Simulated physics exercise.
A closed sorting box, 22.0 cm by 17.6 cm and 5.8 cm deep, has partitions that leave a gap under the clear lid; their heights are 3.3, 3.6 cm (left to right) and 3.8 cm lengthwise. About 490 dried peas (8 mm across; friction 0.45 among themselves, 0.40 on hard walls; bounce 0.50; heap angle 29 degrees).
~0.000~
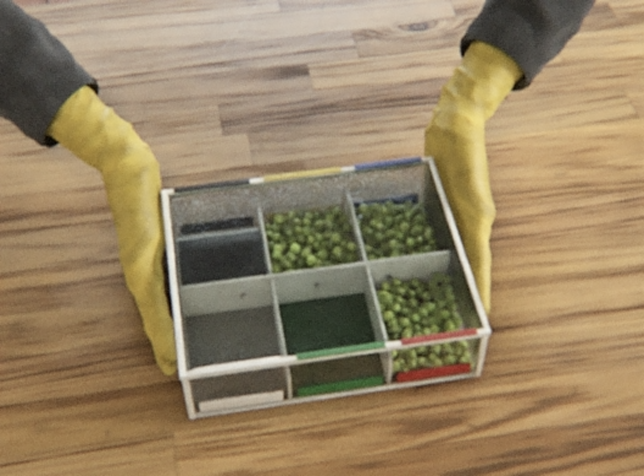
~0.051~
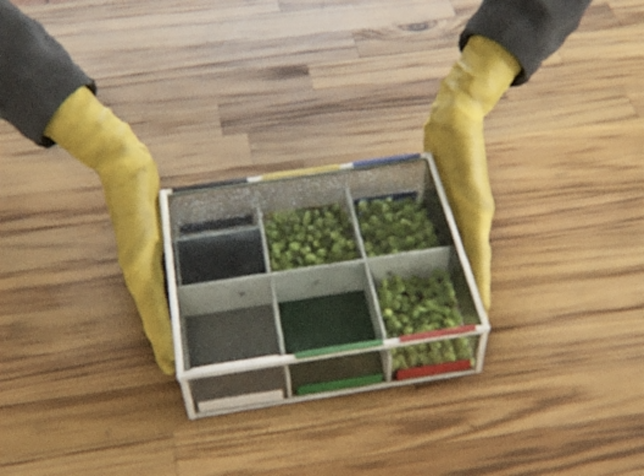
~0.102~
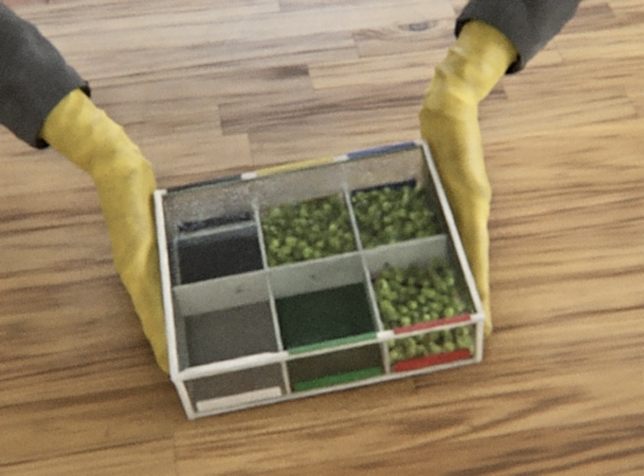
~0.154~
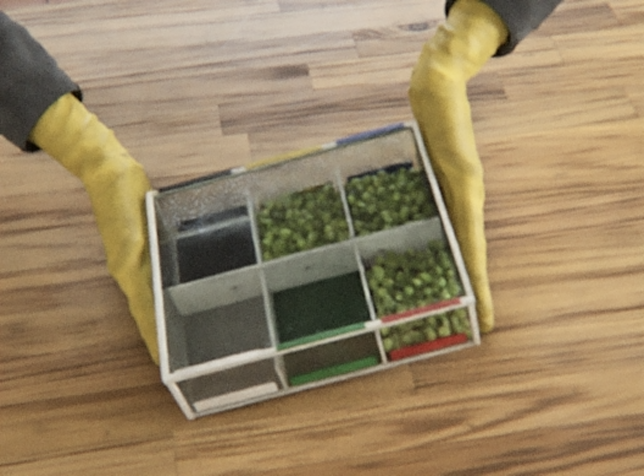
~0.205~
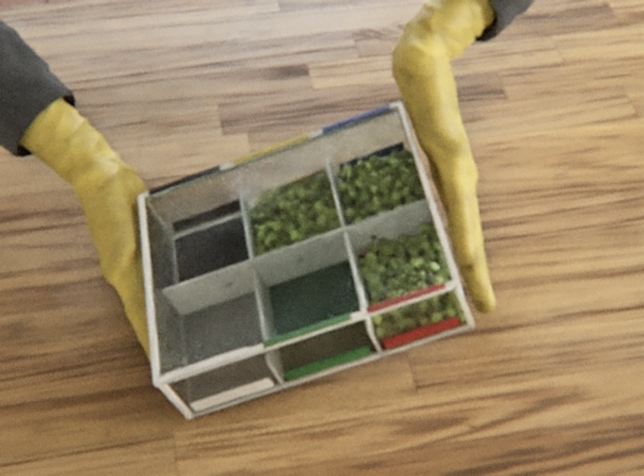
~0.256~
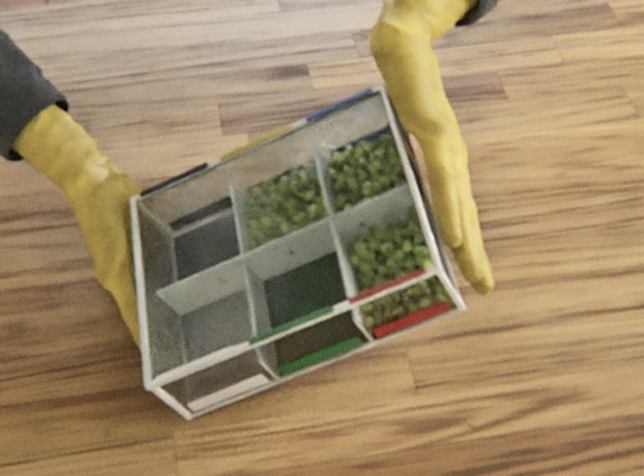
Yellow-gloved hands holding a clear-lidded sorting box of green peas on a wooden surface, then tilting it with the right side rising.
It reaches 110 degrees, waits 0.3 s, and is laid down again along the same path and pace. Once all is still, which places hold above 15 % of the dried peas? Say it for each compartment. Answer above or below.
Red below, blue below, green below, yellow below, white above, black above.
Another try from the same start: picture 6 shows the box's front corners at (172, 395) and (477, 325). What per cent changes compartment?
Then about 75 per cent.
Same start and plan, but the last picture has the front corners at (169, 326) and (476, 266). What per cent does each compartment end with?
Red 0; blue 35; green 0; yellow 45; white 0; black 15.
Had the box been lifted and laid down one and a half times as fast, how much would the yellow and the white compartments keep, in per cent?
Then: Yellow 0, white 45.
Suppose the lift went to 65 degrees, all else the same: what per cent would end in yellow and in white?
Then: Yellow 35; white 0.
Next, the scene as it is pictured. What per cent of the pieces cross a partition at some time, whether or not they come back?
About 100 per cent.
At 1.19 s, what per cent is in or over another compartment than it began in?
Roughly 90 per cent.
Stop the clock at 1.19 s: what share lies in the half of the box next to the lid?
Roughly 90 per cent.
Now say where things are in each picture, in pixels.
Box tilt 0 degrees, front corners at (185, 373) and (484, 330); red 25 %, blue 35 %, yellow 40 %, in the first picture.
Box tilt 1 degrees, front corners at (183, 374) and (483, 327), in the second picture.
Box tilt 5 degrees, front corners at (178, 375) and (478, 315), lowest corner left front, in the third picture.
Box tilt 12 degrees, front corners at (169, 377) and (468, 298), lowest corner left front, in the fourth picture.
Box tilt 18 degrees, front corners at (160, 380) and (454, 282), lowest corner left front, in the fifth picture.
Box tilt 24 degrees, front corners at (151, 383) and (435, 267), lowest corner left front; red 25 %, blue 35 %, yellow 40 %. Its pace works out near 125 degrees a second, in the sixth picture.
Then, at 1.19 s, tilt 110 degrees; blue 5 %, green 5 %, yellow 10 %, white 30 %, black 45 %.
After 1.81 s, tilt 57 degrees; white 45 %, black 55 %.
Then, at 2.48 s, tilt 0 degrees; white 45 %, black 55 %.
In the end, at 3.0 s, red 0 %, blue 0 %, green 0 %, yellow 0 %, white 45 %, black 55 %.
